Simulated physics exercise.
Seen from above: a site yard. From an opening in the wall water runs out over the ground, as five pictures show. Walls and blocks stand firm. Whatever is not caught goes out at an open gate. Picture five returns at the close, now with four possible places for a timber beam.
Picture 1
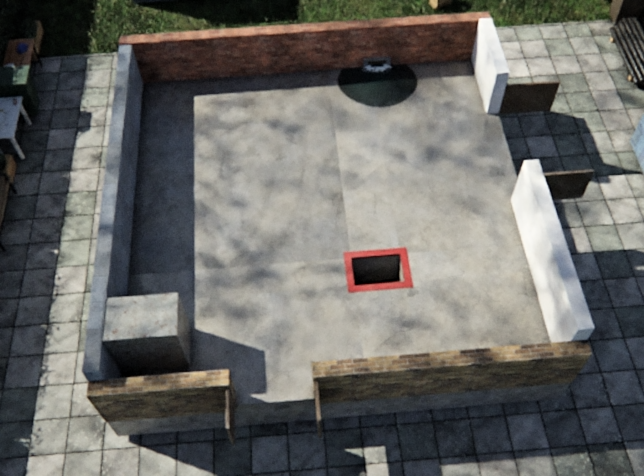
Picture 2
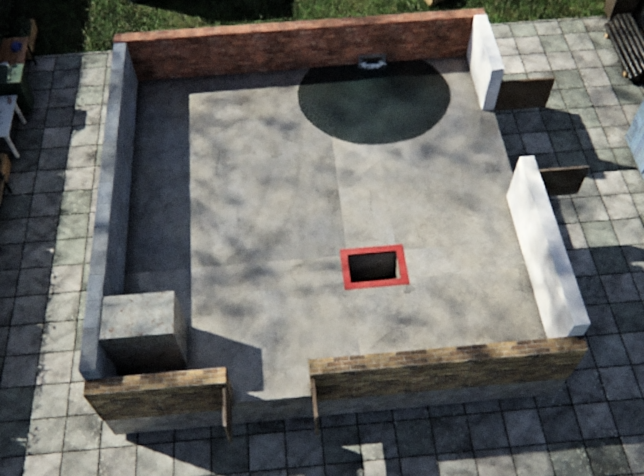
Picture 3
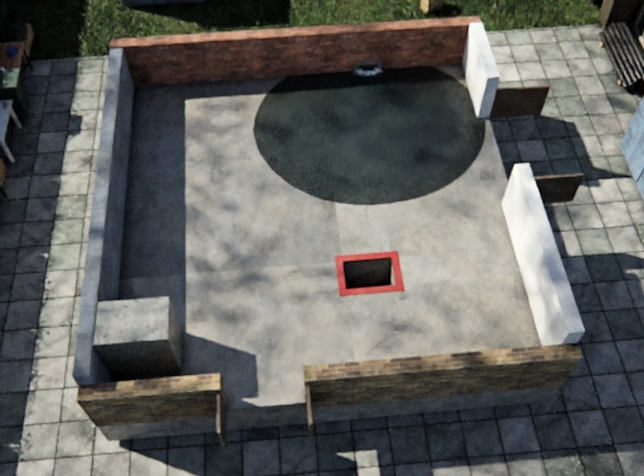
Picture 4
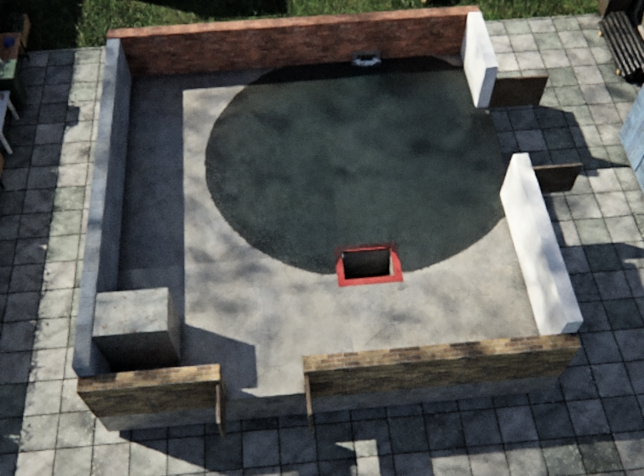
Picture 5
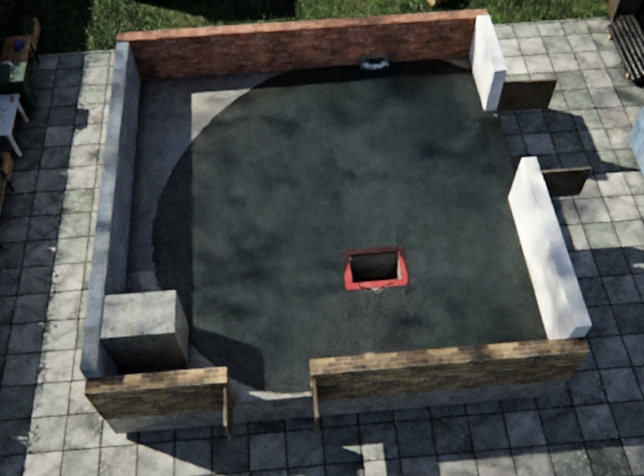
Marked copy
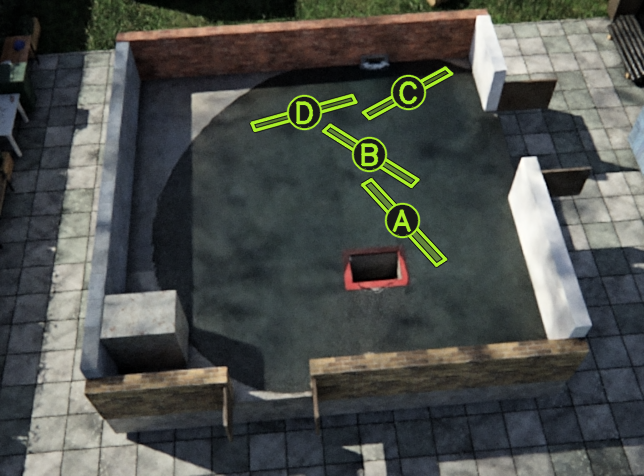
A dark wet patch spreads from the back wall across the yard, surrounding the red-framed drain.
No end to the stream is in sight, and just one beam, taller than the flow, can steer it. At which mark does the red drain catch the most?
Best: D.
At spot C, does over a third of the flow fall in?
No.
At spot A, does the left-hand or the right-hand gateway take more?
The left one.
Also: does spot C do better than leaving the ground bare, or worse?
It is worse.
On the marked copy, A from (367, 182) to (440, 262); B from (326, 128) to (414, 183); C from (366, 115) to (448, 70); D from (253, 126) to (353, 98).
If A is chosen, about 16 % of the stream goes into the red drain, about 82 % out by the gates.
If B is chosen, about 13 % of the stream goes into the red drain, about 85 % out by the gates.
If C is chosen, about 16 % of the stream goes into the red drain, about 81 % out by the gates.
If D is chosen, about 23 % of the stream goes into the red drain, about 74 % out by the gates.
